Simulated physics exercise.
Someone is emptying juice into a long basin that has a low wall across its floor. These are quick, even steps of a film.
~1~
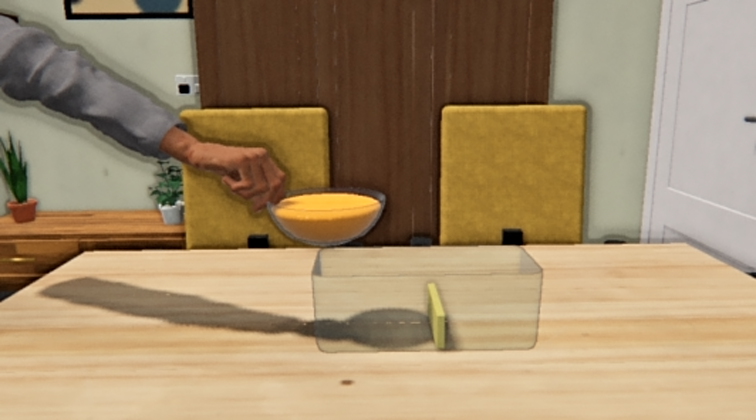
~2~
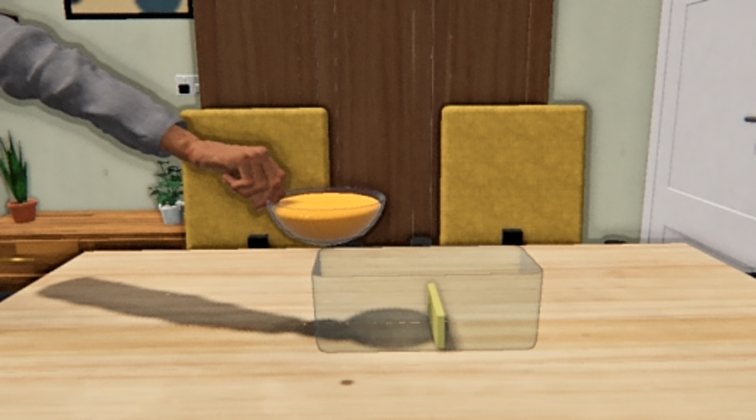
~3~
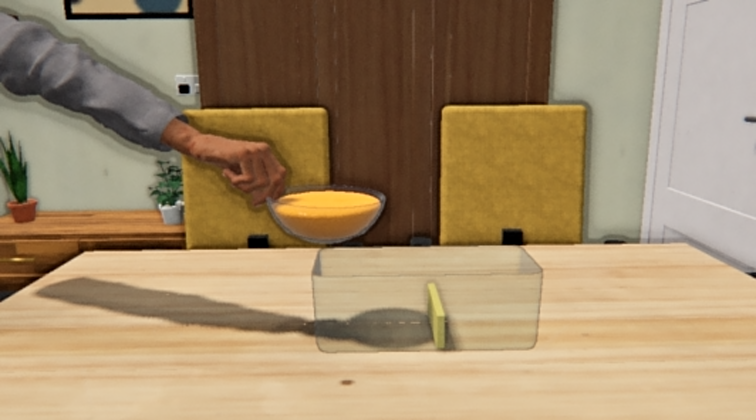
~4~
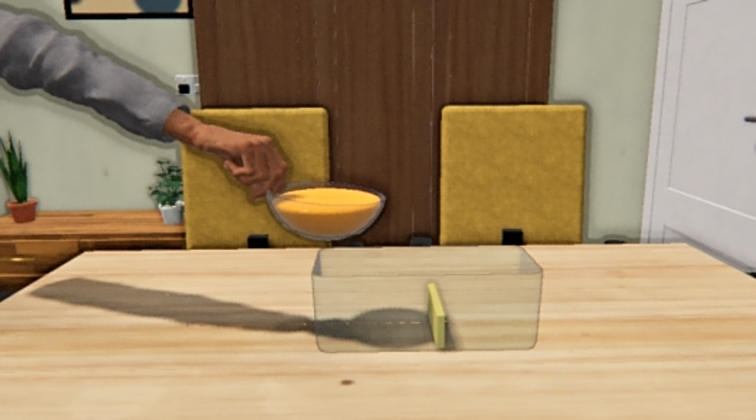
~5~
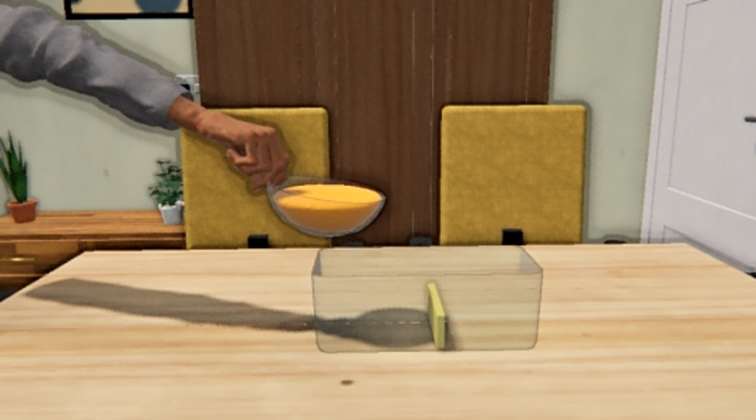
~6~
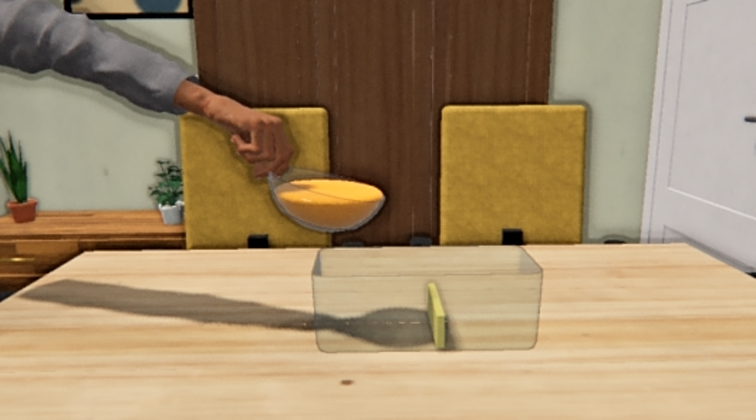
In this clip, a hand holds a clear bowl of orange juice above a long, transparent basin with a low yellow wall inside, then gradually tilts the bowl to the right while the basin stays still on the wooden table.
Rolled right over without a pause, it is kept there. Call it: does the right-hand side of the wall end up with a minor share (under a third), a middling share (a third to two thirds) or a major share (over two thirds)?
The right side gets a major share.
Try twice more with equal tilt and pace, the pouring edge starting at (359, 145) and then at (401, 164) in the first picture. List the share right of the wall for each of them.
70 and 85 per cent.
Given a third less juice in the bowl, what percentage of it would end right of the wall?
It comes to around 80 percent.
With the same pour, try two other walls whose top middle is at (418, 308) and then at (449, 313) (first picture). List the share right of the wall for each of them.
Try 1: Some 85 %; try 2: 50 %.
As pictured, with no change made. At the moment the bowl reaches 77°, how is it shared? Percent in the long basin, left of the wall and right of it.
10 per cent left, 15 per cent right.
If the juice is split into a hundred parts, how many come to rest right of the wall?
Something like 80 per cent, roughly.
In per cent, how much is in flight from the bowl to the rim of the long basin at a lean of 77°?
I'd put it at roughly 50 percent of it.
A moment on, the bowl is tipped on its side and 24 per cent is still to pour, 9 is left of the wall and 17 right of it.
Next, the bowl is tipped right over and 0 per cent is still to pour, 15 is left of the wall and 80 right of it.
Then the bowl is tipped right over and 0 per cent is still to pour, 19 is left of the wall and 79 right of it.
Later the bowl is tipped right over and 0 per cent is still to pour, 20 is left of the wall and 79 right of it.
Finally, 20 per cent lies left of the wall, 79 right of it and 1 outside.
